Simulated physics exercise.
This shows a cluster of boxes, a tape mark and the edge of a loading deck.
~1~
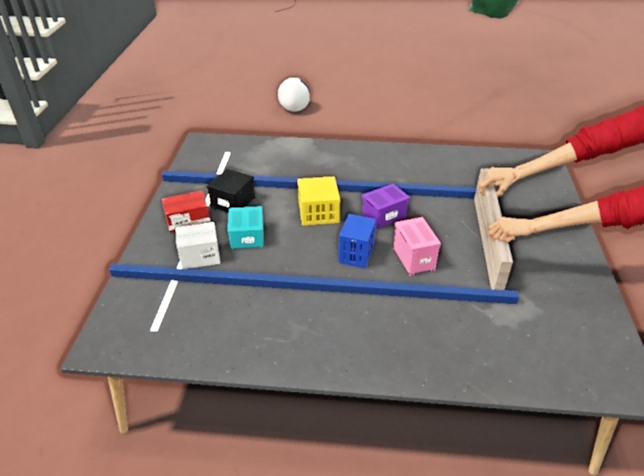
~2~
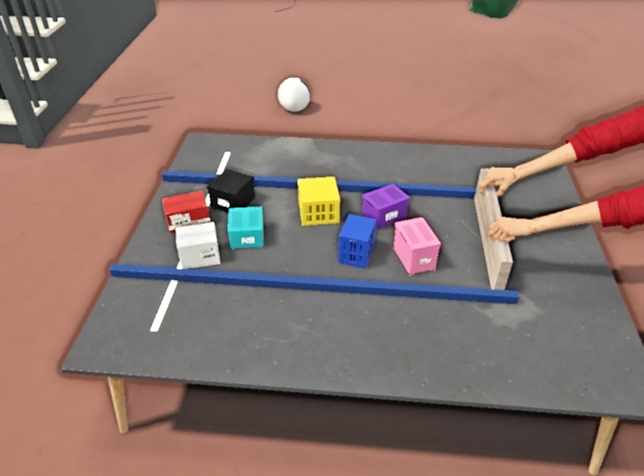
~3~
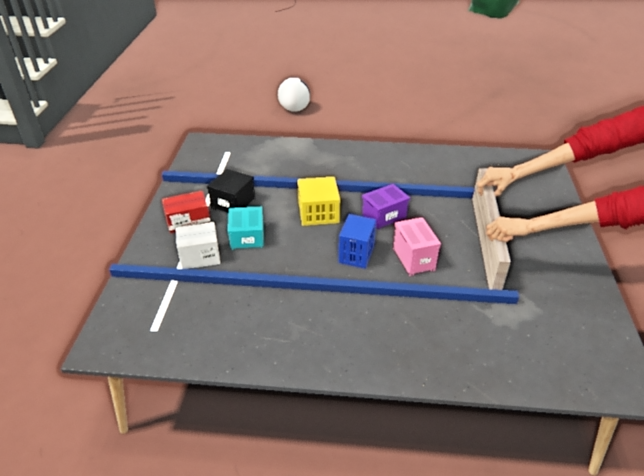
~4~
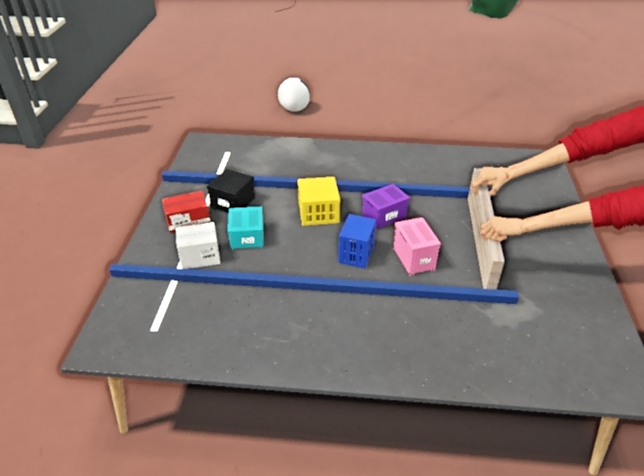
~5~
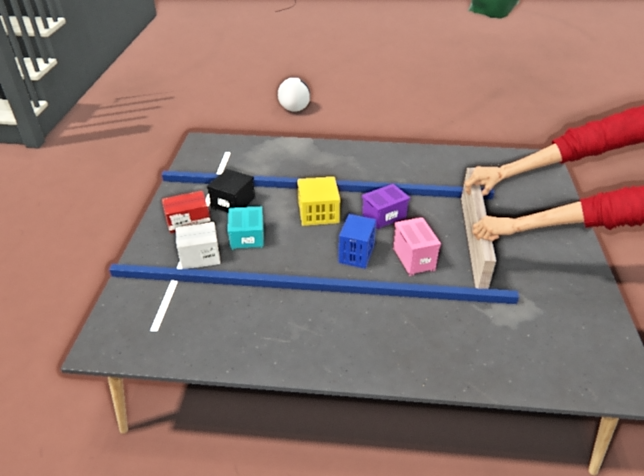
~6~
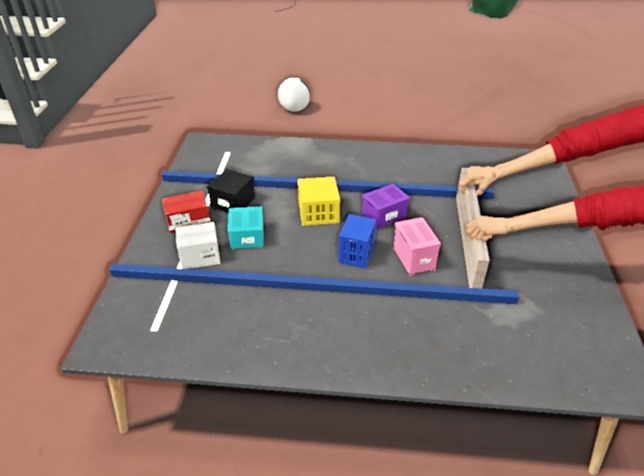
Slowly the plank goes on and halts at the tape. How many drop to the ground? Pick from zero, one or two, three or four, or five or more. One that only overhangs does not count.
In the end the number that fall off is three or four.
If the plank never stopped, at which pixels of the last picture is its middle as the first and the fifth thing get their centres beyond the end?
About (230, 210), then (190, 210).
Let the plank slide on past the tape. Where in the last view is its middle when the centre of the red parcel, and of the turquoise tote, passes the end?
About (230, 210), and (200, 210) for the other.
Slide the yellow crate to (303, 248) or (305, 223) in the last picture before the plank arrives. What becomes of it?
The yellow crate is lost; remains up.
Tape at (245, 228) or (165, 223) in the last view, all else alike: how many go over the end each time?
Down on the ground: 0 and 6.
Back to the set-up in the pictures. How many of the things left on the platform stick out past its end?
That would be 1.
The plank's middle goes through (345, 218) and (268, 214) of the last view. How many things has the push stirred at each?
By then 4, and 8.
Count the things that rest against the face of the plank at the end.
2 of them.
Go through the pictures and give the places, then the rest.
In the first frame, red parcel (186, 212); white parcel (198, 246); black tote (232, 193); plank (491, 227); tape (198, 225).
In the second frame, white parcel (198, 246); blue crate (357, 241).
In the third frame, black tote (232, 193); yellow crate (319, 201).
In the fourth frame, red parcel (186, 212); purple tote (385, 207).
In the fifth frame, white parcel (198, 246); turquoise tote (246, 228).
In the sixth frame, red parcel (186, 212); white parcel (198, 246); black tote (232, 193); plank (471, 226); tape (198, 225).
A little later, none off yet; red parcel at rest near (186, 212); white parcel at rest near (198, 246); black tote at rest near (232, 193).
When it is over, the number that fall off is three or four; down, turquoise tote, black tote, white parcel and red parcel.
